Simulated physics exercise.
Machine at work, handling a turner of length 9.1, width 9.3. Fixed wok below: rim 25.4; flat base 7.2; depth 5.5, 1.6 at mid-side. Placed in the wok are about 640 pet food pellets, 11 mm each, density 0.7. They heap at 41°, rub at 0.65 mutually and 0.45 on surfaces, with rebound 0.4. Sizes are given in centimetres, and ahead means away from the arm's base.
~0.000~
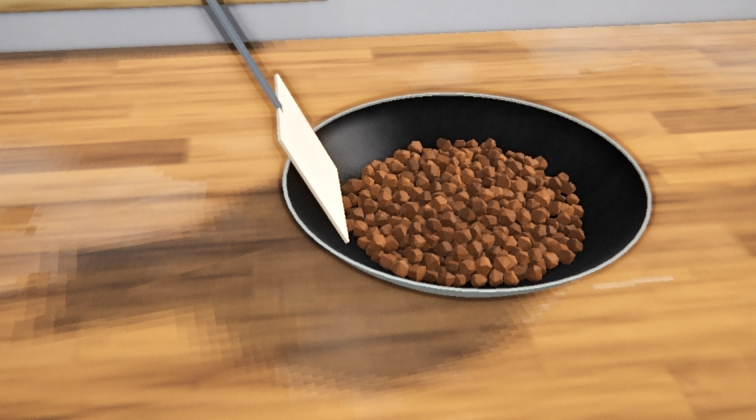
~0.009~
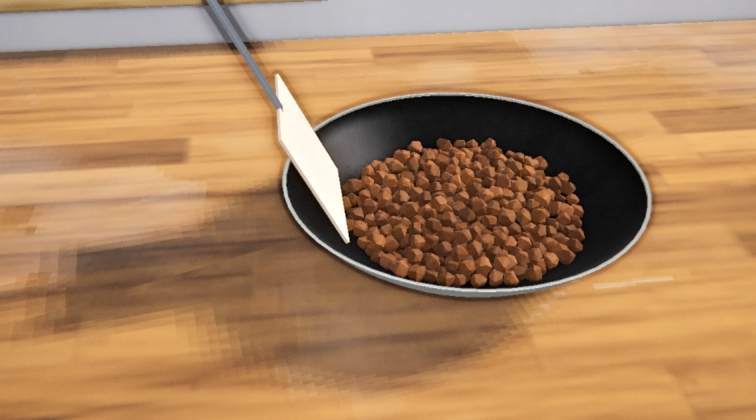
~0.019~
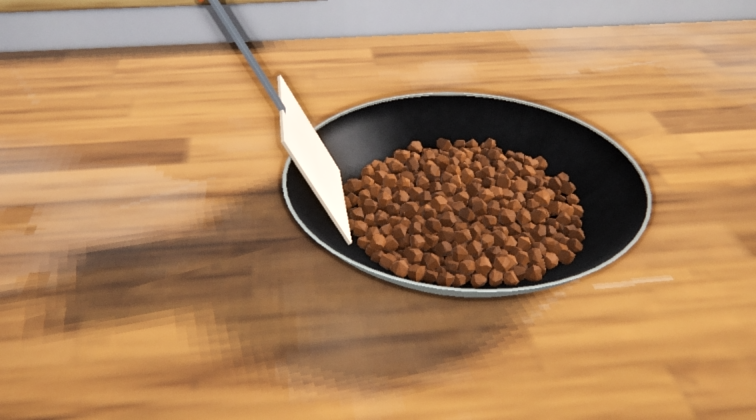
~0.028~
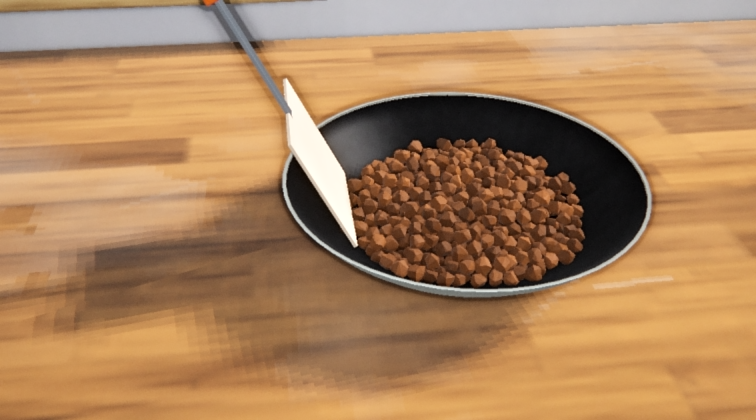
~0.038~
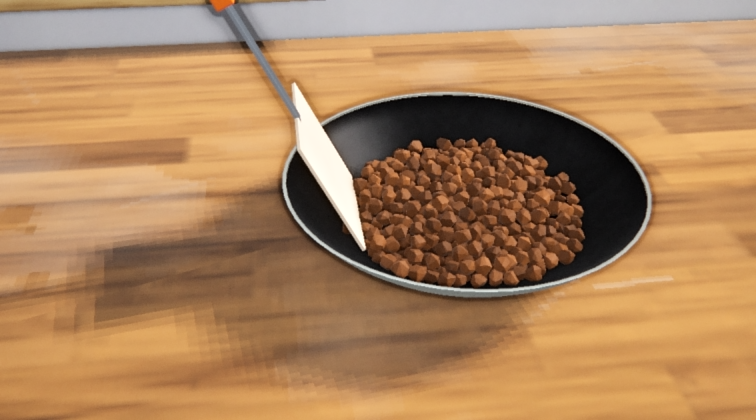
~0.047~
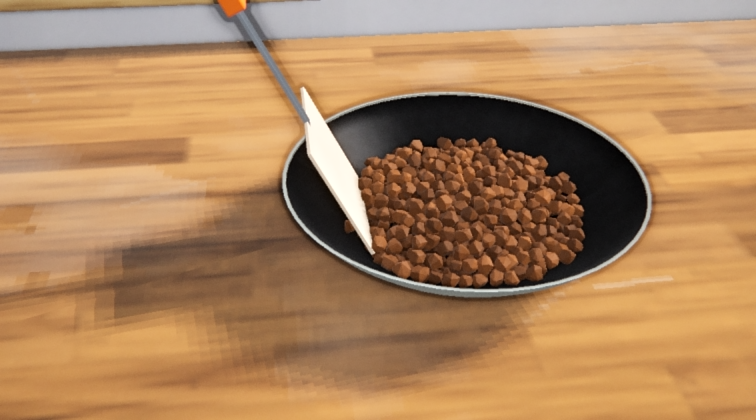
A black pan with a pale rim holds a broad heap of reddish-brown pellets, sitting right of centre on a light wooden surface seen from above at an angle. A cream turner with a grey shaft leans inside its left edge, above a blurry dark shadow. At first nearly still, the turner slides slightly right and down against the pellets, its orange handle coming into view, while the camera stays fixed.
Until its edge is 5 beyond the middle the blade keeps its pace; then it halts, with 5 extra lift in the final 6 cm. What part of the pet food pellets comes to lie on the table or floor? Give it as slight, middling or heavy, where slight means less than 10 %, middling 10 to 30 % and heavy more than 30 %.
Middling.
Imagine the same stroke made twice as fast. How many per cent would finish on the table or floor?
Estimated result: Some 40 %.
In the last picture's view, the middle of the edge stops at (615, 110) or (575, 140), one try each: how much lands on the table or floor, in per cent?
I'd say some 50 per cent, then some 40 per cent.
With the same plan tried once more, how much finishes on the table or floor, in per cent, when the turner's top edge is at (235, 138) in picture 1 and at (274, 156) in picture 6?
Roughly 25 percent ends up there.
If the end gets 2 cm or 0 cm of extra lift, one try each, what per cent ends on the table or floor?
Roughly 20 per cent, then 25 per cent.
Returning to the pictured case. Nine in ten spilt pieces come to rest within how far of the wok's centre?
The distance is roughly 30 cm.
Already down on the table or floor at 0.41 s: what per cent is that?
I'd put it at around 20 per cent.
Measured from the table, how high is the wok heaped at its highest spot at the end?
Top of the heap: Roughly 7.5 cm above the table top.
After 0.11 s, sloping 64°, highest piece 7 above the table; 641 in the wok.
After 0.18 s, sloping 64°, highest piece 11 above the table; 639 in the wok, 2 on the blade or in flight.
After 0.41 s, sloping 64°, highest piece 17 above the table; 514 in the wok, 116 on the table or floor, 11 on the blade or in flight.
After 1.46 s, sloping 64°, highest piece 7 above the table; 512 in the wok, 129 on the table or floor.
In the end, 512 in the wok, 129 on the table or floor. That is 20 % on the table or floor.
